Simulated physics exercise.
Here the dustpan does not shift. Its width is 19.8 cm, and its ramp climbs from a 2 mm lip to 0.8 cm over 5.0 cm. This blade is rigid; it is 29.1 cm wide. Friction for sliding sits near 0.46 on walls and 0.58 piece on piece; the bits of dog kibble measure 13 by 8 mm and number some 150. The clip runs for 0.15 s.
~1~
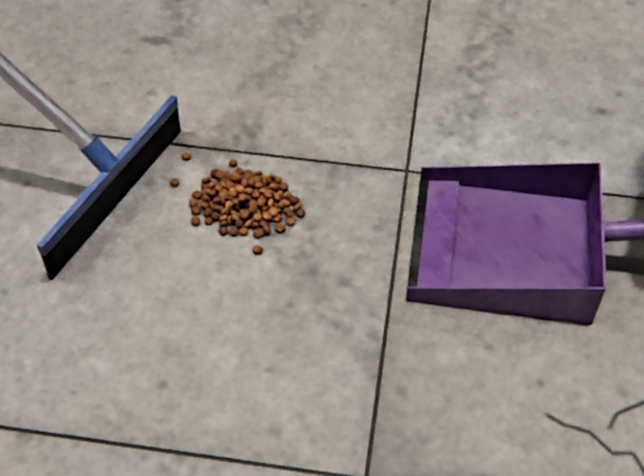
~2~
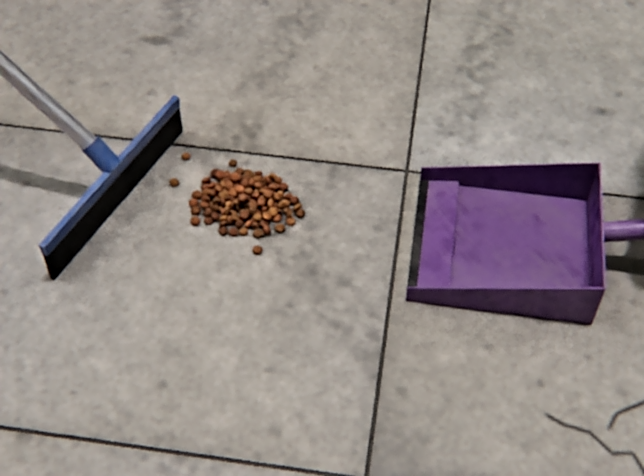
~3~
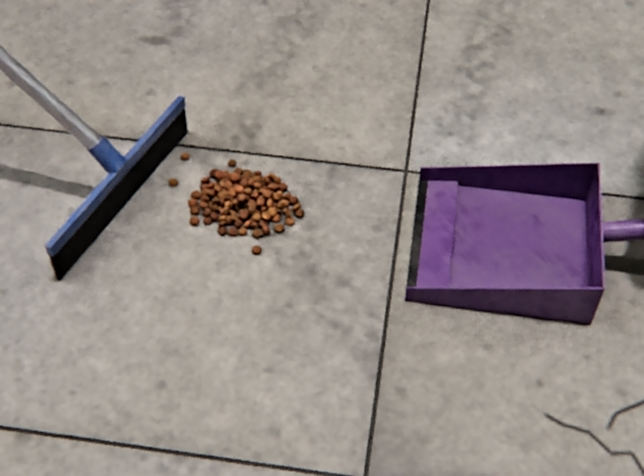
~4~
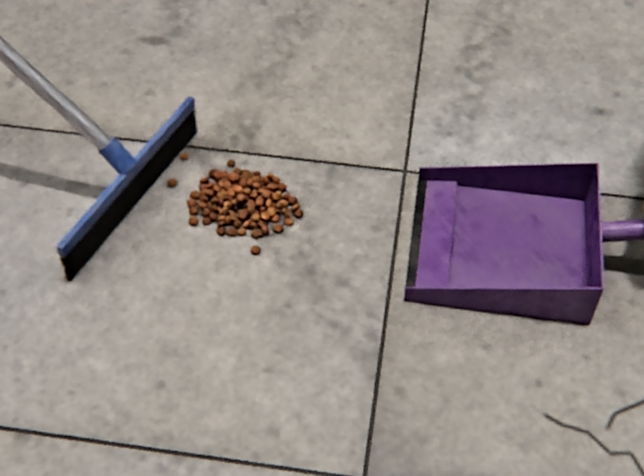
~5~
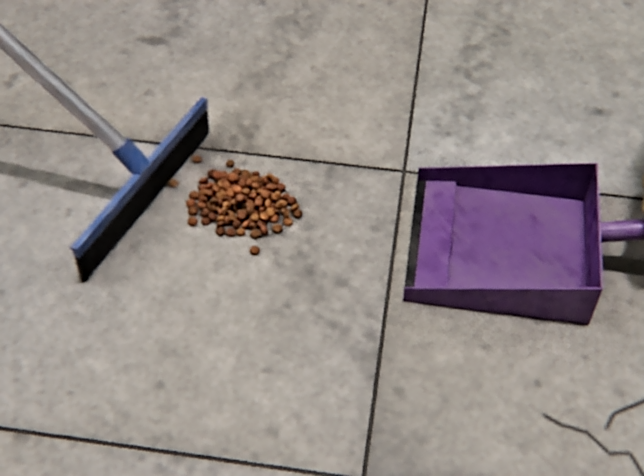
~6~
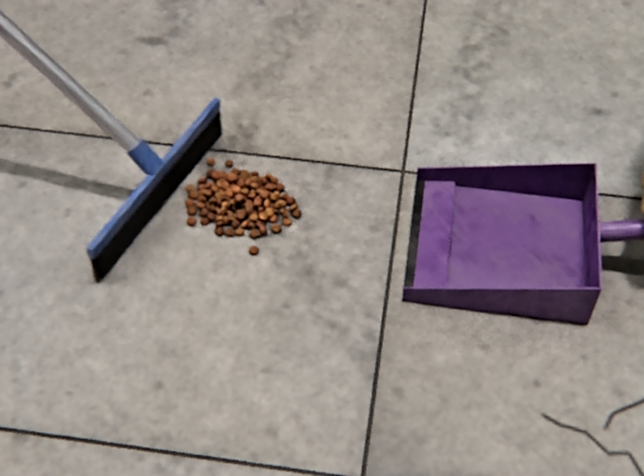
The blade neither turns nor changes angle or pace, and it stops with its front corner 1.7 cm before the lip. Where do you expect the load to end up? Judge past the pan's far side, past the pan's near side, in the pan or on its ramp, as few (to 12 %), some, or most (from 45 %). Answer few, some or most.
Far side: Few; near side: Few; pan: Few.
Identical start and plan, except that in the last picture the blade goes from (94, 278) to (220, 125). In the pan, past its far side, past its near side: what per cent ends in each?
Pan: 25, far side: 5, near side: 25.
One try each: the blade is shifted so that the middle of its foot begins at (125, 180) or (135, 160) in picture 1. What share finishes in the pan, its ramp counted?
First try about 0 per cent, second about 0 per cent.
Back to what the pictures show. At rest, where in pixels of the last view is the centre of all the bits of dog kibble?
Resting centre estimate: Around (385, 227).
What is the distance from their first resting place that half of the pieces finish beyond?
I'd say close to 20 cm.
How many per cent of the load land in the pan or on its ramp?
5 percent.
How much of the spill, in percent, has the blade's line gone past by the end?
My guess is close to 0 per cent.
Then, 0.20 s after the last picture, middle of the blade 19 cm from the lip; 0 % over the lip, far side 0 %, near side 0 %.
Then, 0.33 s after the last picture, middle of the blade 10 cm from the lip; 0 % over the lip, far side 5 %, near side 0 %.
Then, 0.59 s after the last picture, middle of the blade 6 cm from the lip; 5 % over the lip, far side 5 %, near side 5 %.
In the end, far side 5 %, near side 5 %, pan 5 %, in front of the lip or behind the blade 85 %.
